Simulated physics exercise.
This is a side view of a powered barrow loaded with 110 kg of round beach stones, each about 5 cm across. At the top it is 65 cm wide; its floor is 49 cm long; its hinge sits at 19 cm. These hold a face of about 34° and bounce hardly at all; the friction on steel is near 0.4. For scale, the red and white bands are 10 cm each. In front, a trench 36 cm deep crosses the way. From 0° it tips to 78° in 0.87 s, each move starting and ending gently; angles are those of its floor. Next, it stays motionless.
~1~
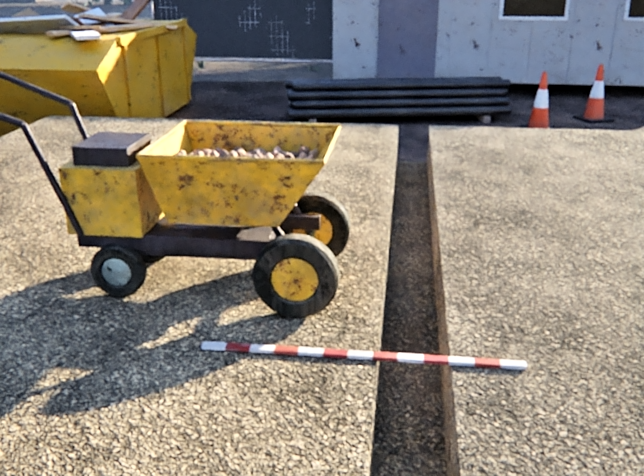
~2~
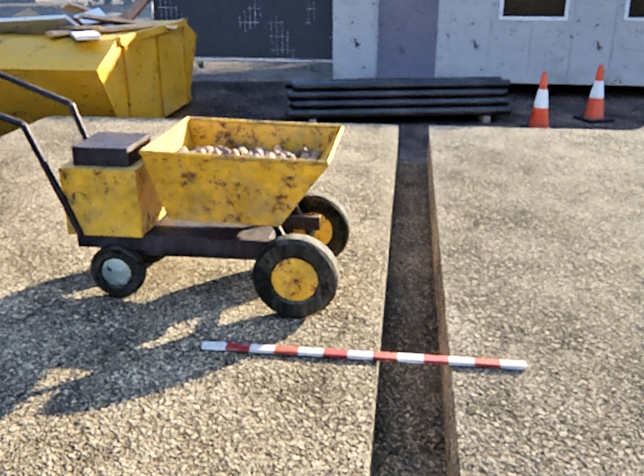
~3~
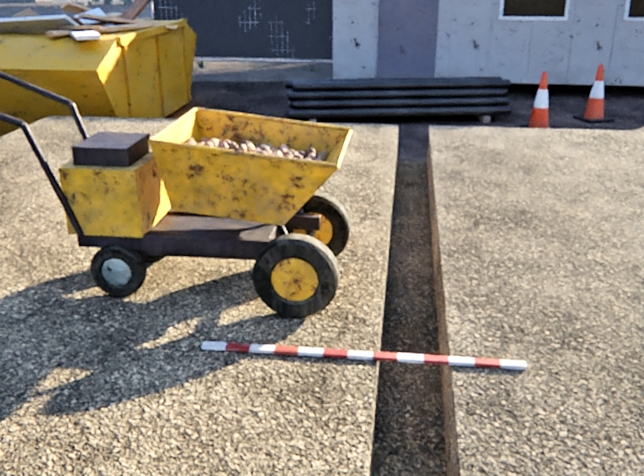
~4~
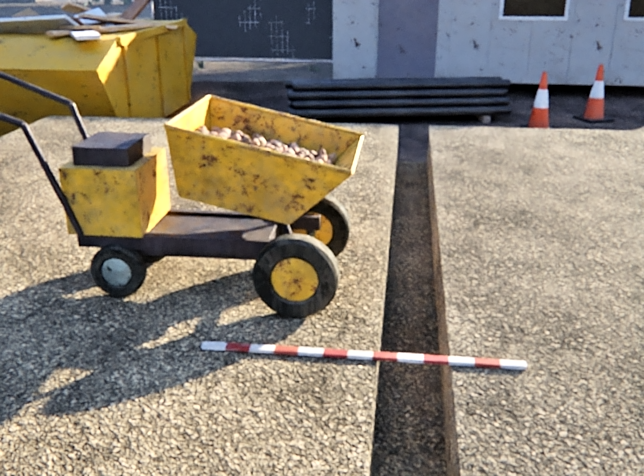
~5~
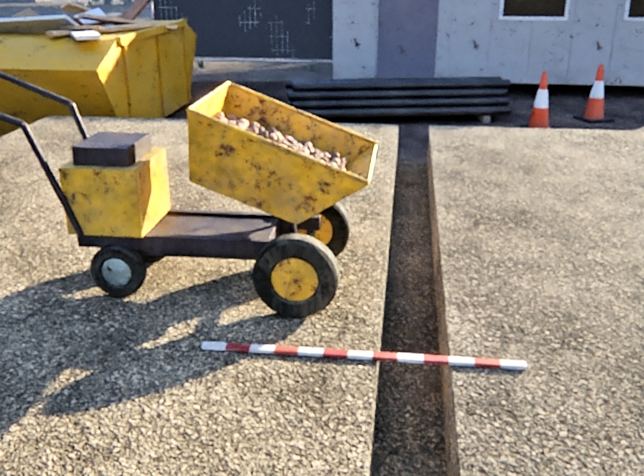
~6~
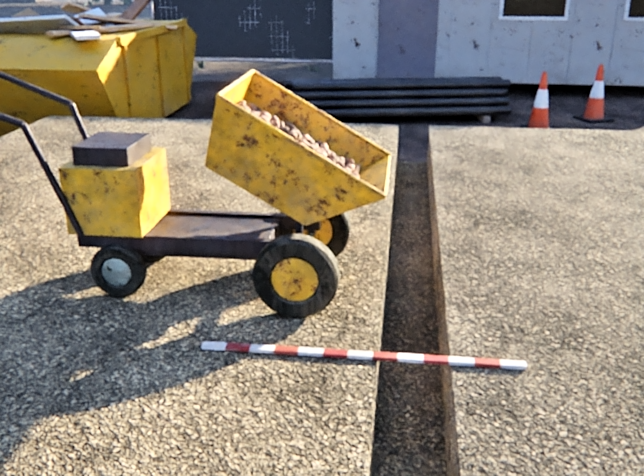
On sunlit rough ground beside a trench, a yellow barrow's stone-filled tray tilts steadily rightward.
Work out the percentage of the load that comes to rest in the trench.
It works out at about 25 per cent of the load.
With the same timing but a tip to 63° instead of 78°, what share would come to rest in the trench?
Share in trench: Approx. 35%.
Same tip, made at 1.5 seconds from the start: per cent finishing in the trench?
It would be near 35 per cent.
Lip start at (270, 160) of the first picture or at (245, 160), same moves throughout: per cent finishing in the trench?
Roughly 85 in a hundred from the first, 95 in a hundred from the second.
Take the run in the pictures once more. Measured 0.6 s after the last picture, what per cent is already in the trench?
5 per cent, give or take.
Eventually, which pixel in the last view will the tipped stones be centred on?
I'd put it close to (495, 292).
Then, 0.3 s after the last picture the floor is at 66°, 100 % in the tray; the foremost stones are at (411, 231).
Then, 0.6 s after the last picture the floor is at 78°, 52 % in the tray, 6 % in the trench, 42 % past the trench; the foremost stones are at (526, 301).
Then, 1.0 s after the last picture the floor is at 78°, 8 % in the tray, 16 % in the trench, 76 % past the trench; the foremost stones are past the picture's edge.
Then, 2.9 s after the last picture the floor is at 78°, 0 % in the tray, 25 % in the trench, 75 % past the trench; the foremost stones are past the picture's edge.
